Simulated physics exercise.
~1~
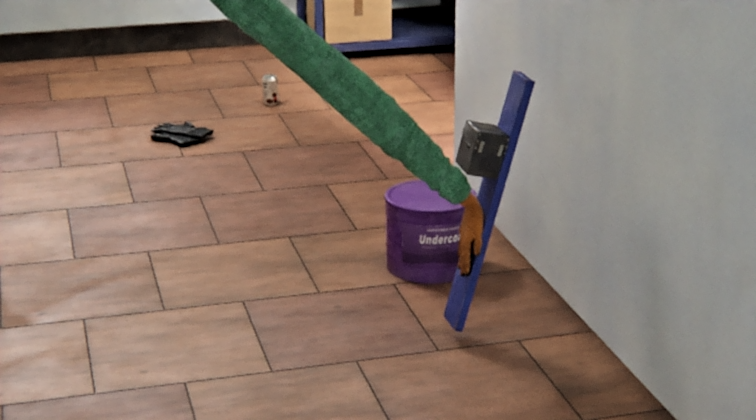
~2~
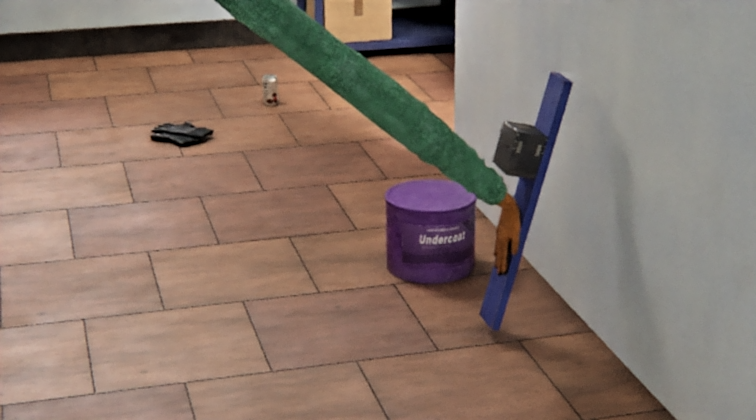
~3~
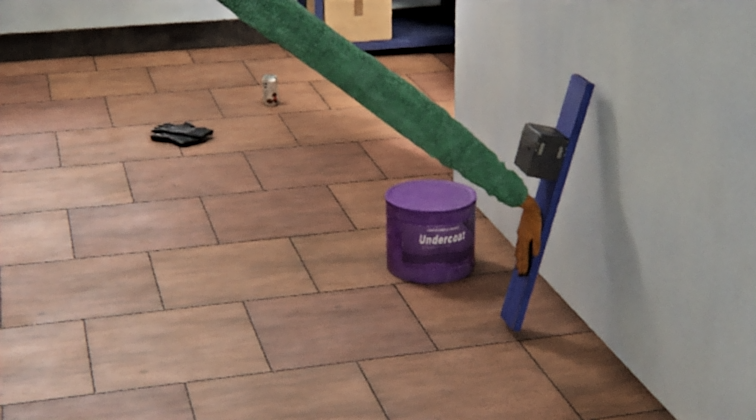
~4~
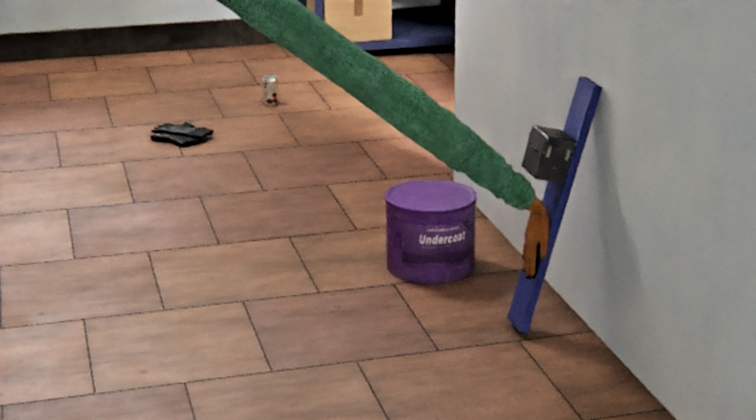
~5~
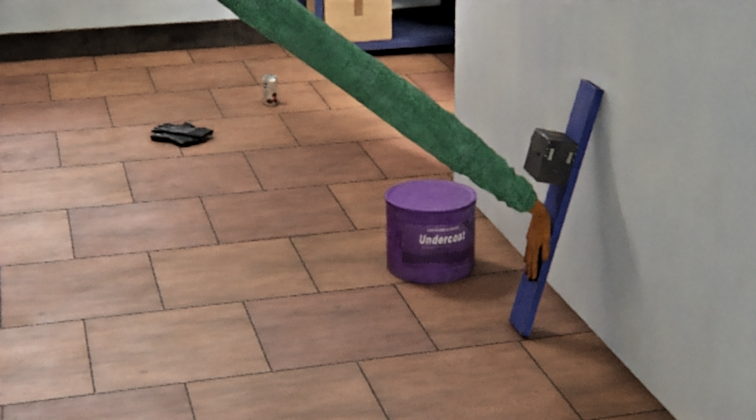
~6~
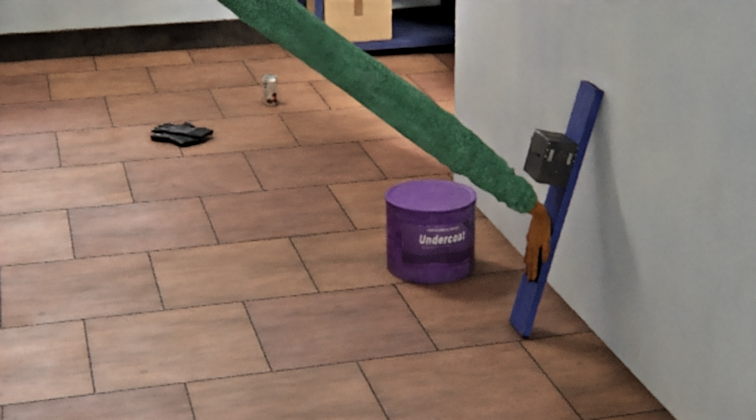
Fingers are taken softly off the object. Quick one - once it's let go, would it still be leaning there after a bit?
Unshifted.
Then, 1.10 s later than the last frame, all is still.
Then, 2.40 s later than the last frame, blue plank resting near (556, 211).
When it is over, both as before. End places, in pixels of the last picture, blue plank near (556, 211). The plank stays up.
